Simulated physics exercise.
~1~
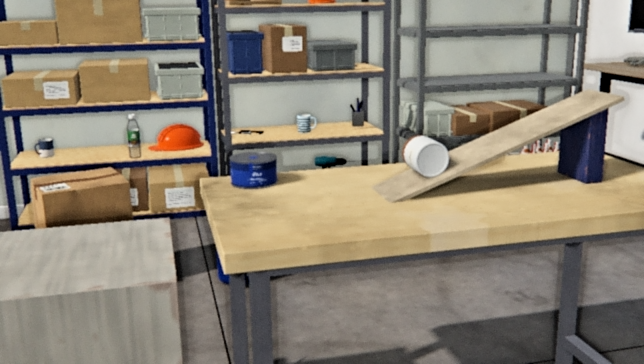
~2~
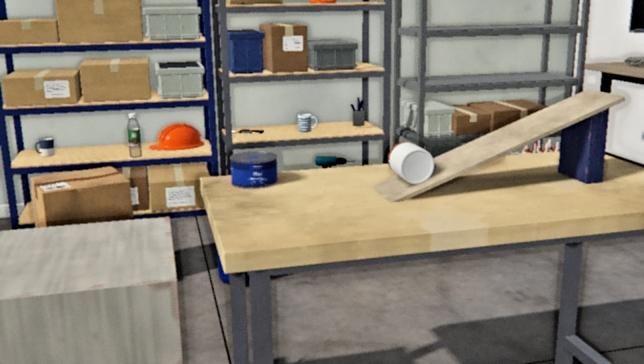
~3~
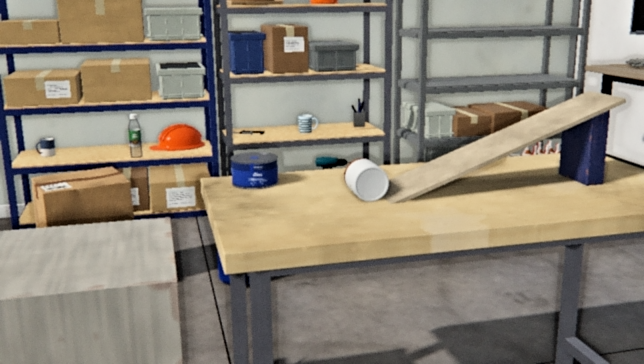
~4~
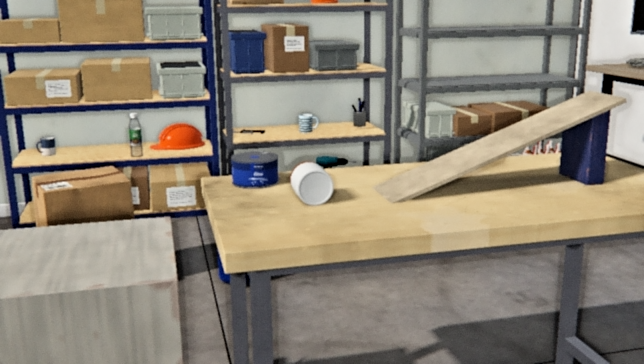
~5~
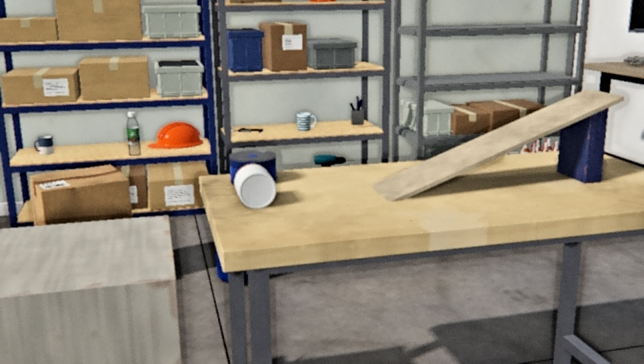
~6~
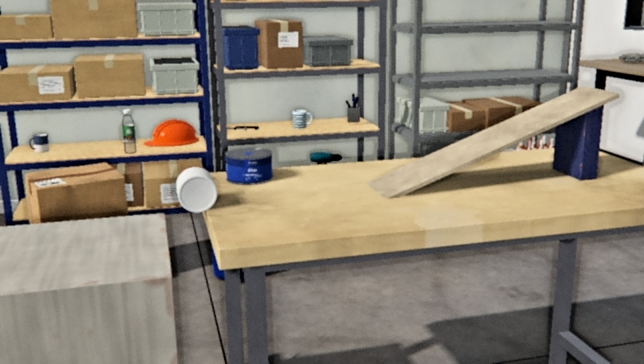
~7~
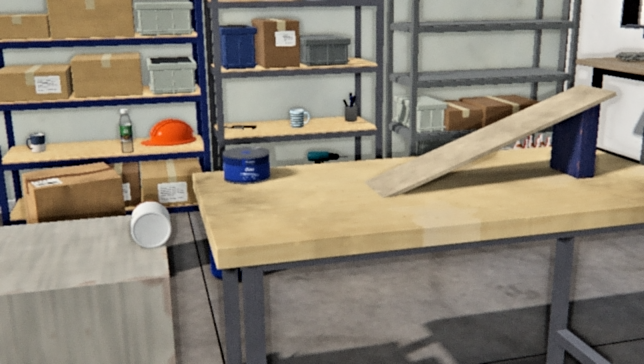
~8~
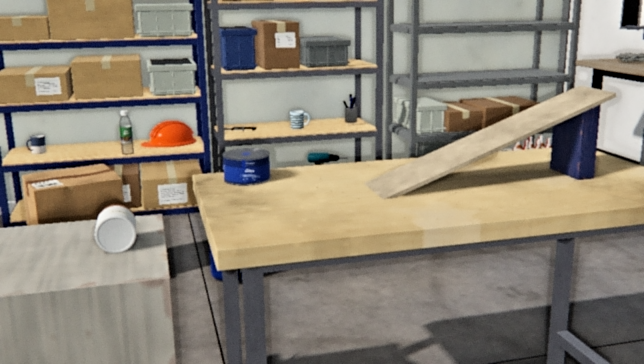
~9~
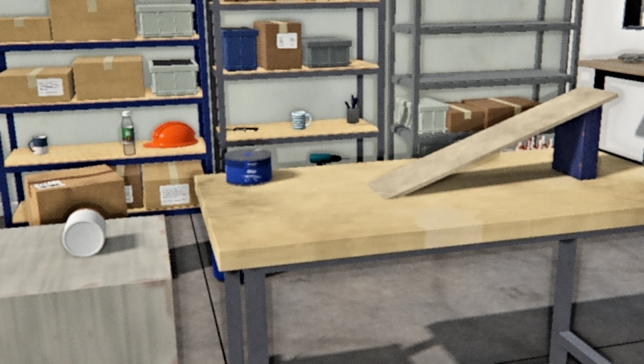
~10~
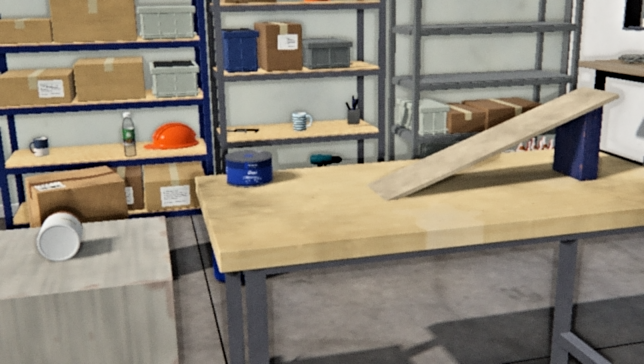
A white jar lies on its side near the foot of a plank ramp on a wooden workbench, seen from slightly above by a gently swaying camera in a storeroom. A blue block props the ramp's raised right end, a blue tub stands toward the bench's left, and shelves of boxes and an orange helmet line the back. The jar rolls down the plank and left across the bench, passing in front of the tub. It leaves the left edge, drops across the gap and lands on a lower grey block. It rolls on leftward, still on top at the end, while the tub stays put.
